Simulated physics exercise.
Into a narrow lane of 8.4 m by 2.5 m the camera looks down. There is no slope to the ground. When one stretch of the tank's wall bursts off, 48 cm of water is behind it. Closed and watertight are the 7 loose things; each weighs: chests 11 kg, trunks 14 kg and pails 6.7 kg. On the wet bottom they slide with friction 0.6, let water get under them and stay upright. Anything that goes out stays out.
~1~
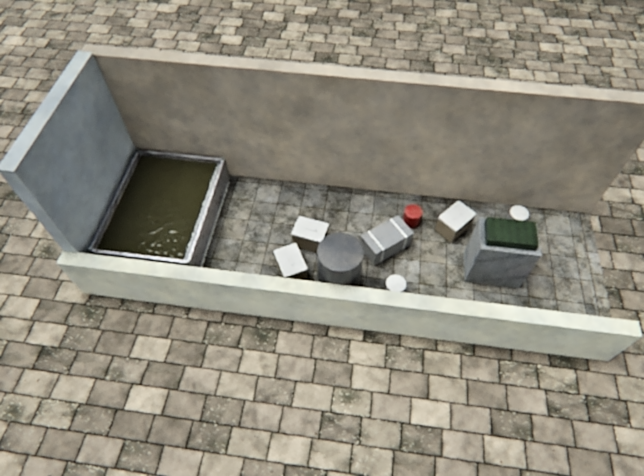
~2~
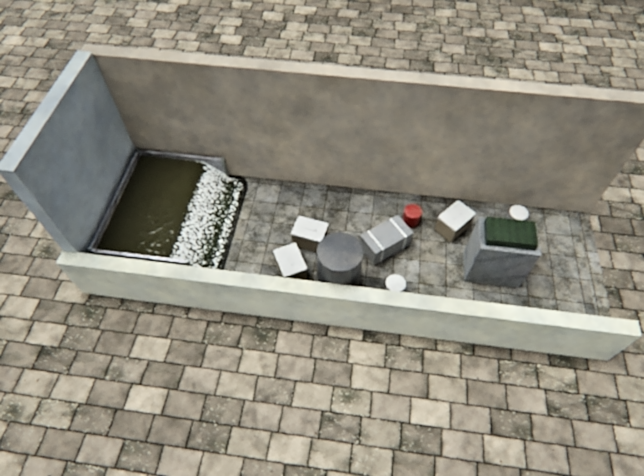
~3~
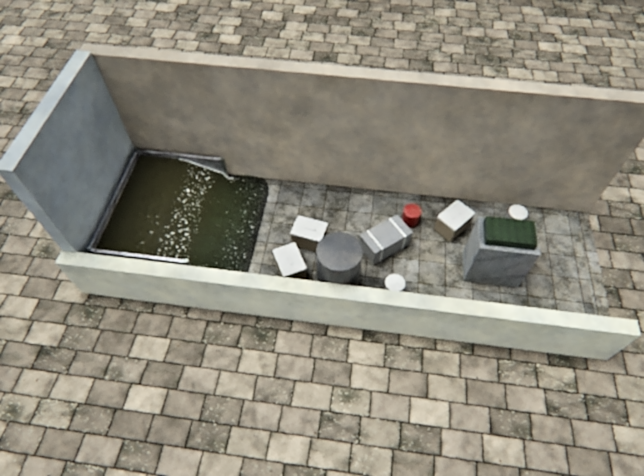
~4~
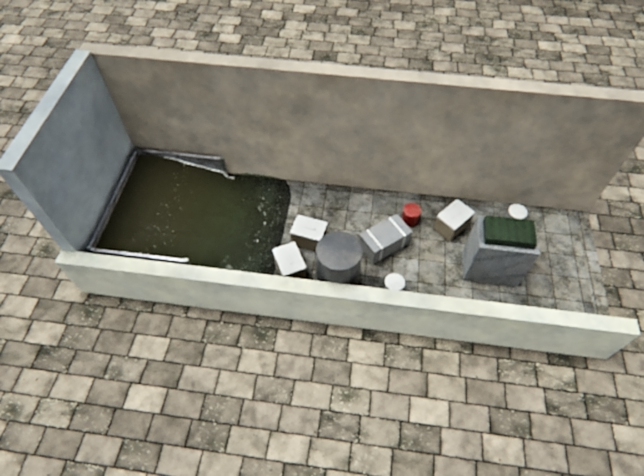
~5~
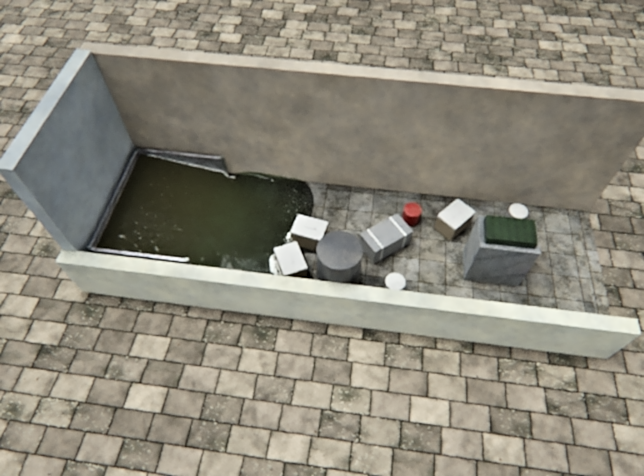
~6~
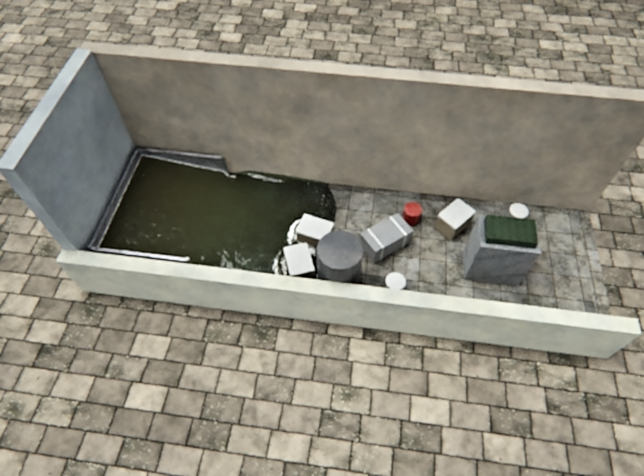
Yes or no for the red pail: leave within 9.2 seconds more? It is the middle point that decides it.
As for the red pail, it exits.
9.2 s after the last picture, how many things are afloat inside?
At that point I count 0.
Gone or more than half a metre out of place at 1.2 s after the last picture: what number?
My count gives 4.
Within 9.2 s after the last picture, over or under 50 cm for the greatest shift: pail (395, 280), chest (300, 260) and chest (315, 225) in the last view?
In turn: Less, more, over.
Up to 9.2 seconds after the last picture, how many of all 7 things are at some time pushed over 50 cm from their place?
6.
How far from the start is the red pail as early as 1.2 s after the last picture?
I'd put it at around 50 cm.
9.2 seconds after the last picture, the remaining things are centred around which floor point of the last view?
Mean position approx. (455, 294).
Then, 1.2 s after the last picture the red pail is near (442, 208), 0.5 m from its start, aground; 0 of 7 are out; 2 afloat.
Then, 3.8 s after the last picture the red pail has gone out; 4 of 7 are out; 1 afloat.
Then, 6.2 s after the last picture the red pail has gone out; 4 of 7 are out; 0 afloat.
Then, 9.2 s after the last picture the red pail has gone out; 5 of 7 are out; 0 afloat.
